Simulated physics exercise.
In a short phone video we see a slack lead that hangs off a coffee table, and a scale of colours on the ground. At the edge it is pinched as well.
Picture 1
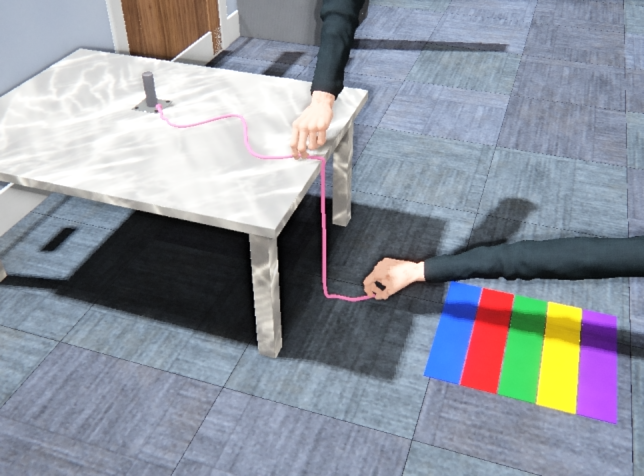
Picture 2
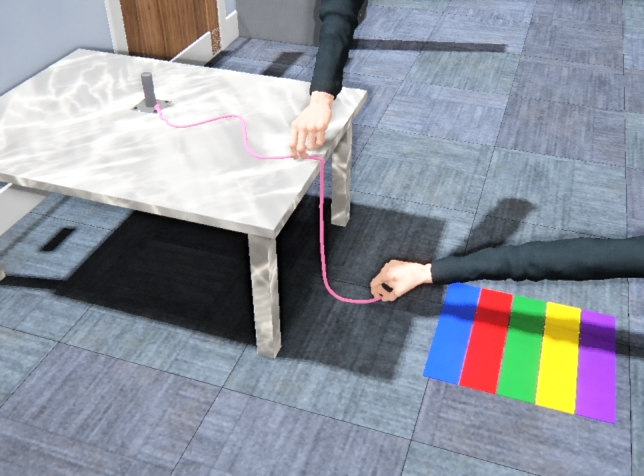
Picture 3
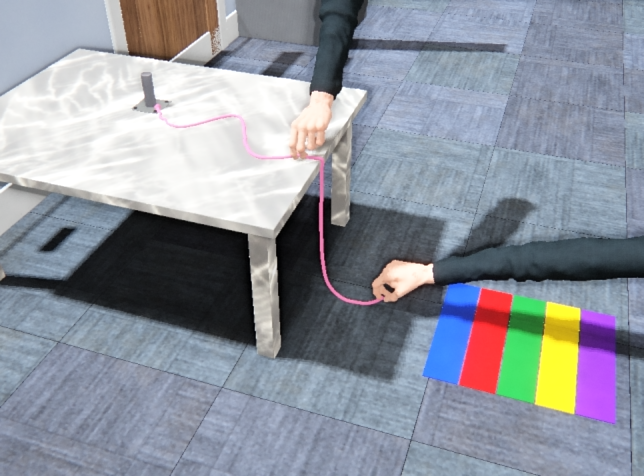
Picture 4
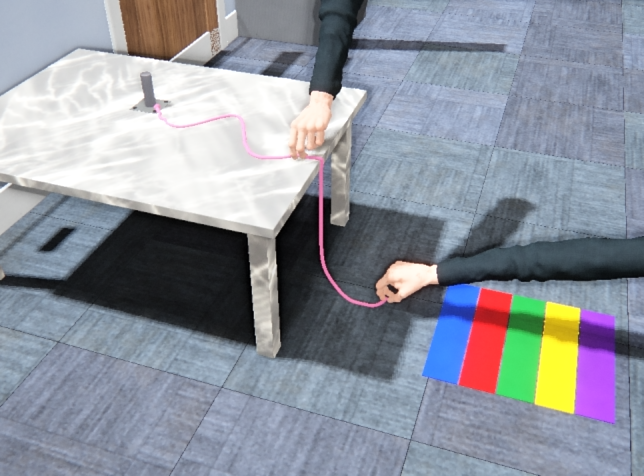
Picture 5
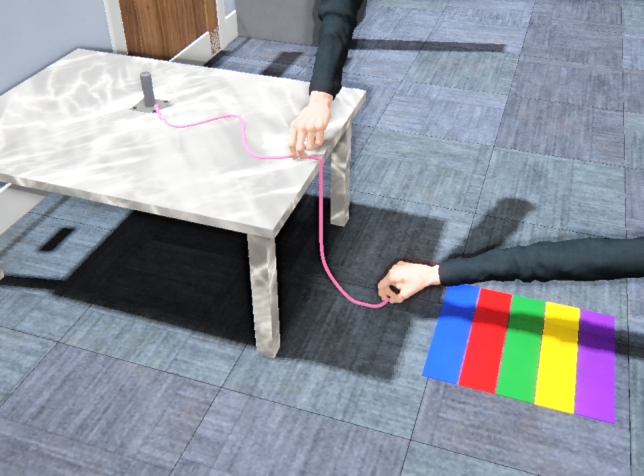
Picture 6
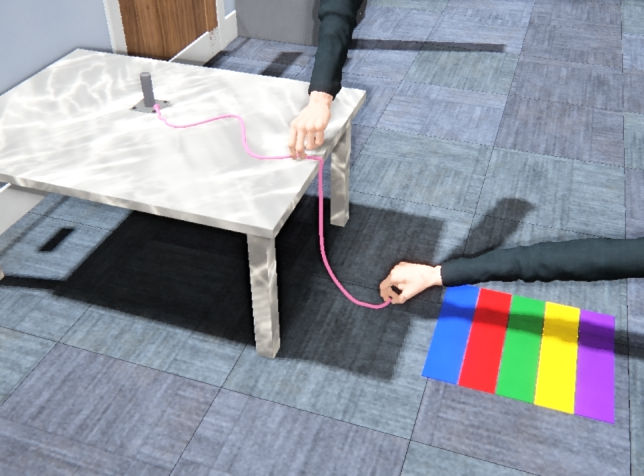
Pink lead hanging slack from a pale coffee table, one hand pinching it at the edge, another drawing its end slightly right.
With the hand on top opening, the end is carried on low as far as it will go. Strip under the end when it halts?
Yellow strip.
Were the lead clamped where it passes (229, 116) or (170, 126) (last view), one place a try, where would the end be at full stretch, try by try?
(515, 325); (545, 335).
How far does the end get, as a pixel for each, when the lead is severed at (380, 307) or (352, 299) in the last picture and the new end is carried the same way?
Case by case: (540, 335), then (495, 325).
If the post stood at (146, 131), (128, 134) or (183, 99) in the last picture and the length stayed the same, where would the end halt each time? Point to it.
Places per try: (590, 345); (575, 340); (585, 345).
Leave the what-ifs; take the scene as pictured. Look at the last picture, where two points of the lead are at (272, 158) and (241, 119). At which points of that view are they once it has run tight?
About (346, 169), and the other about (262, 134).
Soon after, end near (494, 323); over red.
After that, end near (535, 332); over green.
At the stop, end near (560, 338); over yellow. It gets as far as the yellow strip.
